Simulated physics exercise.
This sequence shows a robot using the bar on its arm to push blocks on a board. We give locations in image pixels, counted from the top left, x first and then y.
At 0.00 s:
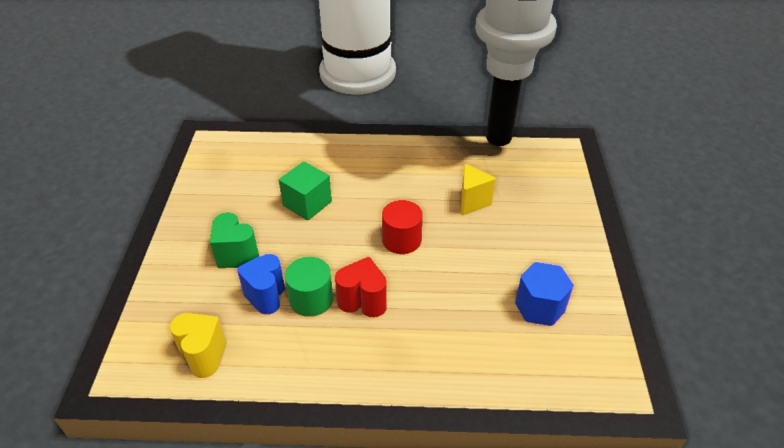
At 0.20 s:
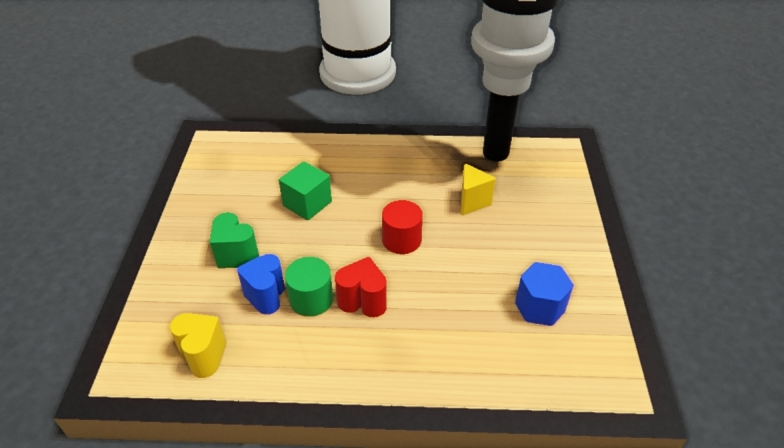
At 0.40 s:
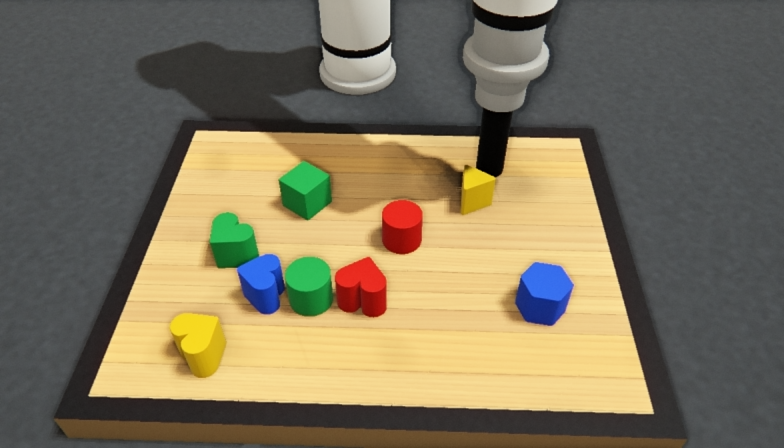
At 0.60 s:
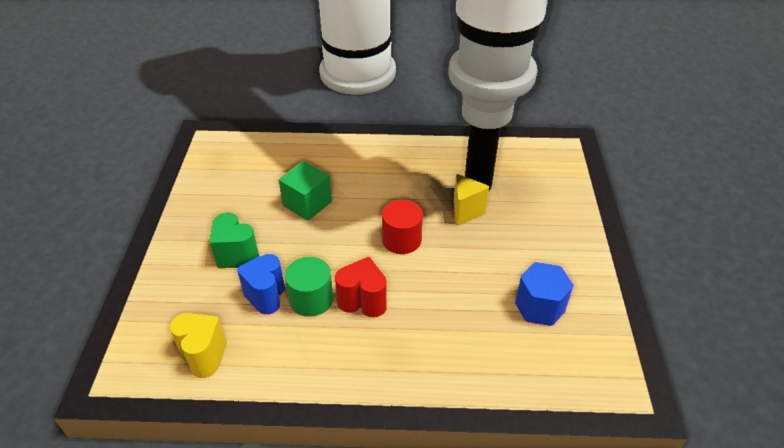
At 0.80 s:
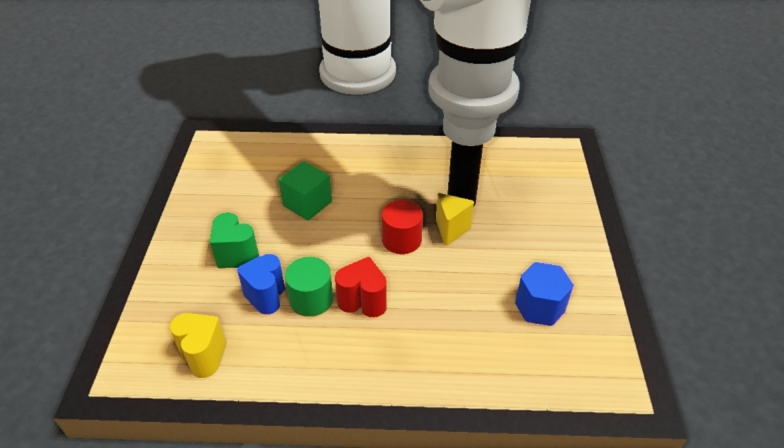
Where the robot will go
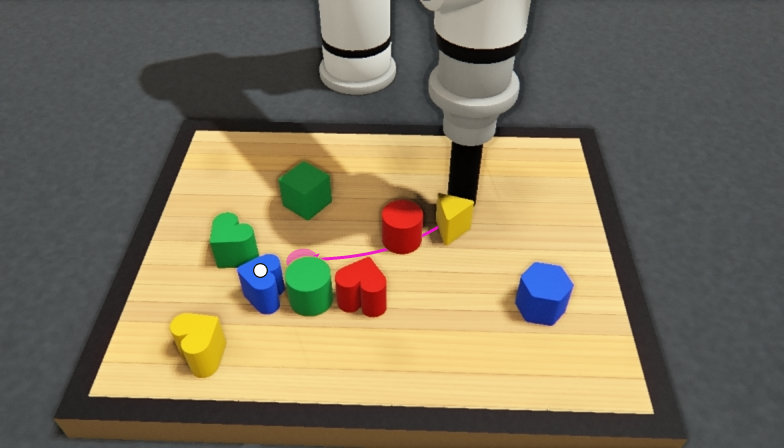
In the video, a robot arm with a black bar moves toward a yellow three-sided block on a wooden board, then pushes it down and to the left, close to the red cylinder, while the other colored blocks stay still.
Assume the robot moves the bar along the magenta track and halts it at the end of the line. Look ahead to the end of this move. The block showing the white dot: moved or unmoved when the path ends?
The block showing the white dot changes place.
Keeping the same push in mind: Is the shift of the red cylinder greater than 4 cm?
Going by the path, yes.
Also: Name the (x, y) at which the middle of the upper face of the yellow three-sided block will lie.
The middle of its upper face should be somewhere near (423, 235).
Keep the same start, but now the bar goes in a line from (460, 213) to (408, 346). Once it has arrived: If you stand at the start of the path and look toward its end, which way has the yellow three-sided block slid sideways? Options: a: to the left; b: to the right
I choose b.
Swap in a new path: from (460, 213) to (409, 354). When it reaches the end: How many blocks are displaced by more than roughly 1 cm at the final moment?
Total: One.
The line goes from (460, 213) by way of (416, 238) and (362, 255) to (302, 260); the dot is on the blue heart.
On the path given first. One third of the way, bar (416, 229); red cylinder (382, 221); yellow three-sided block (427, 233), turned 20° anticlockwise.
Two thirds of the way, bar (359, 245); red cylinder (322, 235); yellow three-sided block (423, 235), turned 45° anticlockwise.
At the end, bar (300, 250); green heart (221, 228); blue heart (250, 277), turned 30° anticlockwise; red cylinder (261, 242); yellow three-sided block (423, 235), turned 45° anticlockwise.
